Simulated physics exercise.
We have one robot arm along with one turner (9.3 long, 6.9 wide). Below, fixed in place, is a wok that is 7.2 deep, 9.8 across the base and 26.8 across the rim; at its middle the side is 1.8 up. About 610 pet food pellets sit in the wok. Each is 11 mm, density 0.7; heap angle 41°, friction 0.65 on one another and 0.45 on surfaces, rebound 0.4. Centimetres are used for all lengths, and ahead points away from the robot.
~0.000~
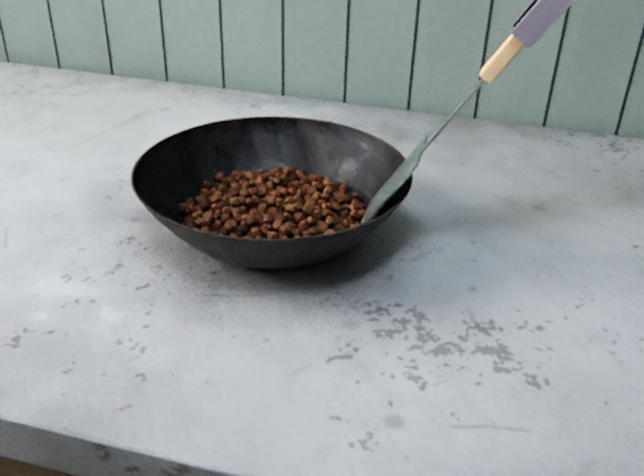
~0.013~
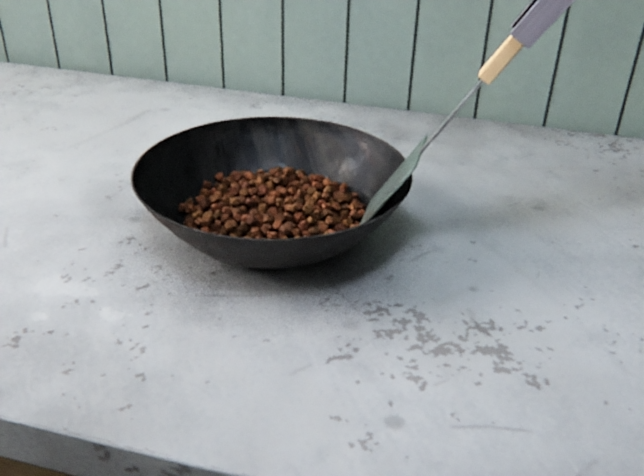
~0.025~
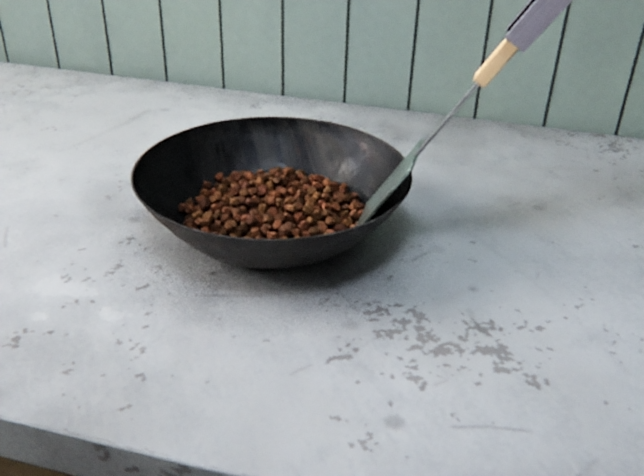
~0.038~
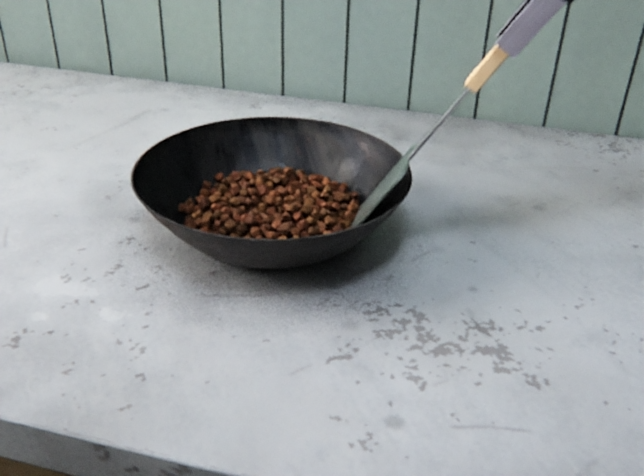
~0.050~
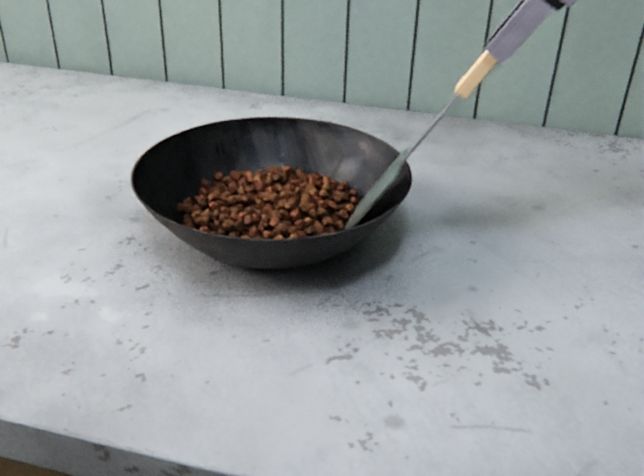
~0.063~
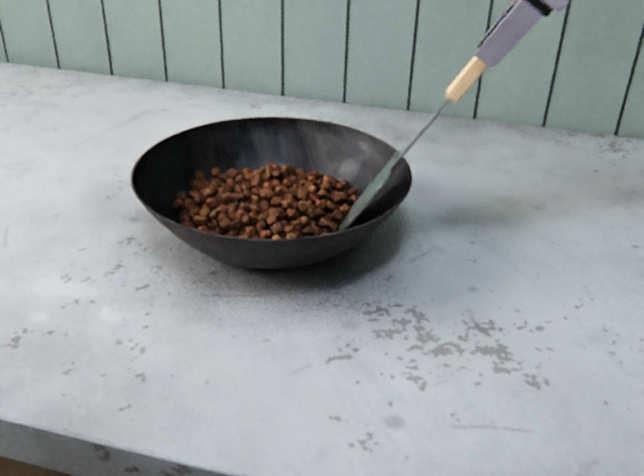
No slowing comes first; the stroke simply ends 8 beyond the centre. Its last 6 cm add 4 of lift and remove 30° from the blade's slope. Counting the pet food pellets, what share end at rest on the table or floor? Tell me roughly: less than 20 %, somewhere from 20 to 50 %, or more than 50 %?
Less than 20 %.
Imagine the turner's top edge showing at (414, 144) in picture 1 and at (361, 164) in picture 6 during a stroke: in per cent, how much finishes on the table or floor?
Roughly 30 percent ends up there.
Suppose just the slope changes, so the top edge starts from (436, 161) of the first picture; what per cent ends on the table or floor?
Roughly 10 percent ends on the table or floor.
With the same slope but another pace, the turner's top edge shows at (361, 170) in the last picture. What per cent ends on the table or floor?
That share would be some 30 percent.
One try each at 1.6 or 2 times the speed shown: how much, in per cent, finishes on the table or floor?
I'd say near 25 and then near 30 per cent.
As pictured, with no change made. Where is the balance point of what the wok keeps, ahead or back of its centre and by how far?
Ahead, by around 4.5 cm.
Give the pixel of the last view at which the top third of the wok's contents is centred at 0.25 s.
Near (196, 169).
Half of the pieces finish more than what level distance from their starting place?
It comes to some 5 cm.
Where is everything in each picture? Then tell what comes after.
In the first picture, turner top edge at (423, 150), sloping 58°; upper third of the load around (276, 204), from x 185 to 360, top at y 170; 612 in the wok.
In the second picture, turner top edge at (422, 150), sloping 58°; upper third of the load around (276, 204), from x 185 to 360, top at y 170.
In the third picture, turner top edge at (418, 153), sloping 58°; upper third of the load around (275, 204), from x 185 to 360, top at y 170.
In the fourth picture, turner top edge at (410, 157), sloping 58°; upper third of the load around (275, 204), from x 185 to 355, top at y 170.
In the fifth picture, turner top edge at (402, 162), sloping 58°; upper third of the load around (269, 201), from x 185 to 355, top at y 170.
In the sixth picture, turner top edge at (393, 165), sloping 58°; upper third of the load around (263, 198), from x 180 to 355, top at y 170; 612 in the wok.
After 0.16 s, sloping 58°, highest piece 9 above the table; 611 in the wok, 1 on the blade or in flight.
After 0.25 s, sloping 48°, highest piece 9 above the table; 609 in the wok, 3 on the blade or in flight.
After 0.49 s, sloping 28°, highest piece 11 above the table; 557 in the wok, 33 on the table or floor, 22 on the blade or in flight.
After 1.54 s, sloping 28°, highest piece 8 above the table; 555 in the wok, 57 on the table or floor.
At rest, 555 in the wok, 57 on the table or floor. That is 9 % on the table or floor.
